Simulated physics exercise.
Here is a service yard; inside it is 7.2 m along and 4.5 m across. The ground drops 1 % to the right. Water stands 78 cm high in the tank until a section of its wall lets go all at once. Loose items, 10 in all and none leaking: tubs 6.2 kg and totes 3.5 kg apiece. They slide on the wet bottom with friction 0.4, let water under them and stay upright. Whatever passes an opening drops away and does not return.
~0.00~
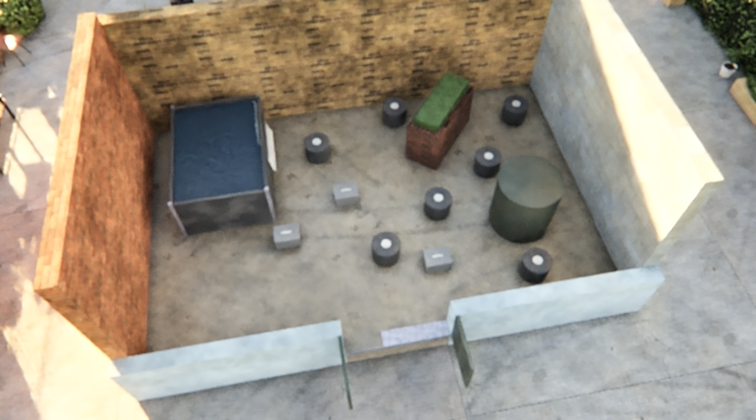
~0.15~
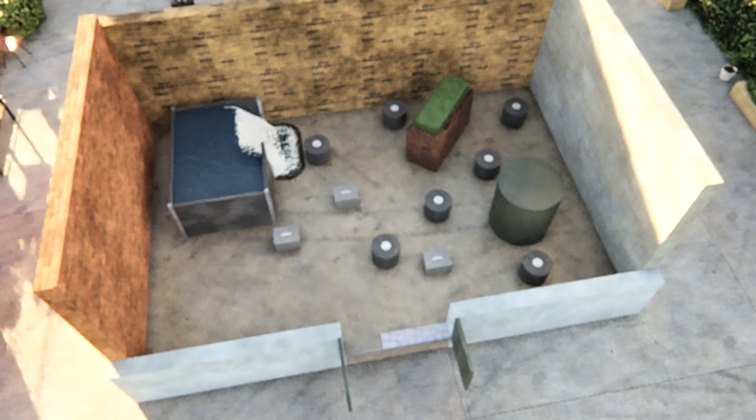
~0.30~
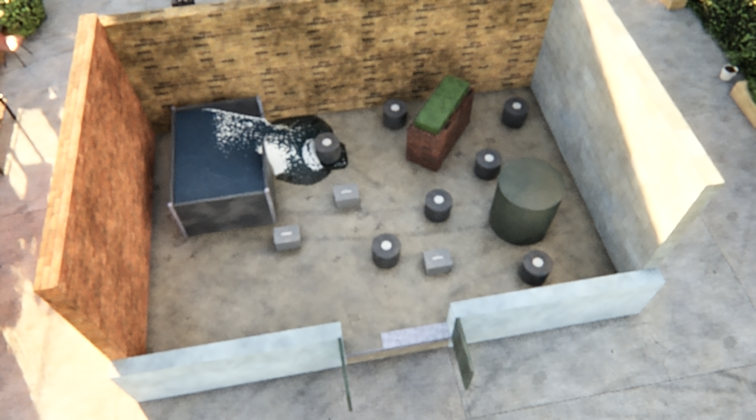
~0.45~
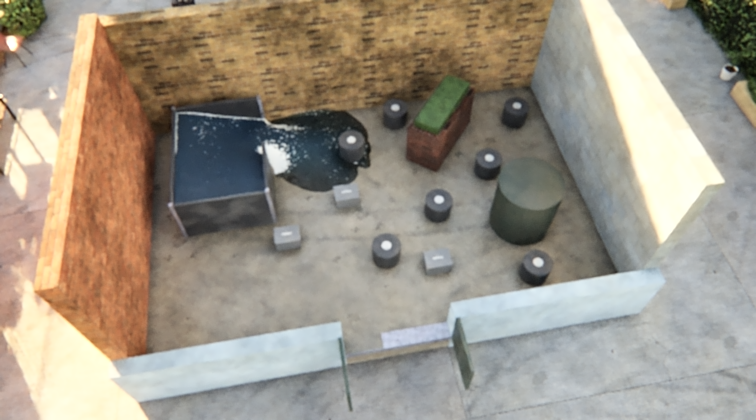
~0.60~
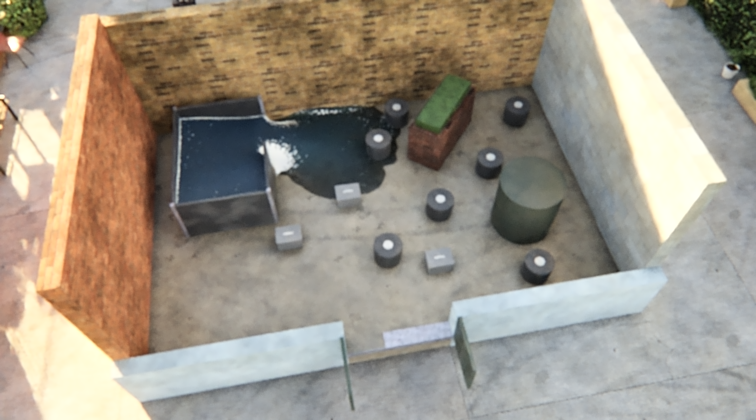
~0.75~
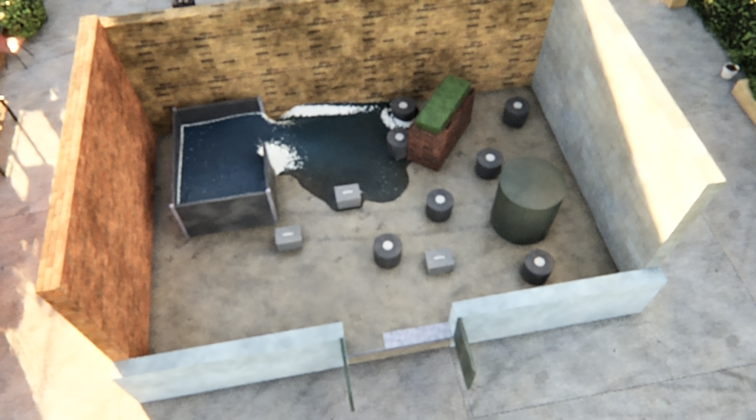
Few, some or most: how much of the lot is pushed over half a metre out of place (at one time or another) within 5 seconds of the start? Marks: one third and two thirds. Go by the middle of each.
That comes to two thirds or more.
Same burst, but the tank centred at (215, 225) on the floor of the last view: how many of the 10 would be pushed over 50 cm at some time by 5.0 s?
In that case 8 of them.
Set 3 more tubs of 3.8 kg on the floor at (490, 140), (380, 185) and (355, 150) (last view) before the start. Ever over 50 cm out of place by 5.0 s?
In turn: Short of it, more, over.
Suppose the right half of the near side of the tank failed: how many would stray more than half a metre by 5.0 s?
In that case 4 of them.
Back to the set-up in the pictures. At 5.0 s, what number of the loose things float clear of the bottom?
6 of them.
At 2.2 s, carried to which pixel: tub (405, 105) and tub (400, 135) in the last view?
Near (432, 80) and (402, 86).
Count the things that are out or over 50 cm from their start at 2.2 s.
By then 4.
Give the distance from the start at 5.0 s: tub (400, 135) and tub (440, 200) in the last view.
In that order: 140 cm, 150 cm.
After 1.1 s 2 of 10 are over 50 cm from their spots; 2 afloat.
After 2.2 s 4 of 10 are over 50 cm from their spots; 3 afloat.
After 3.5 s 4 of 10 are over 50 cm from their spots; 5 afloat.
After 5.0 s 7 of 10 are over 50 cm from their spots, and 8 have been at some point; 6 afloat.
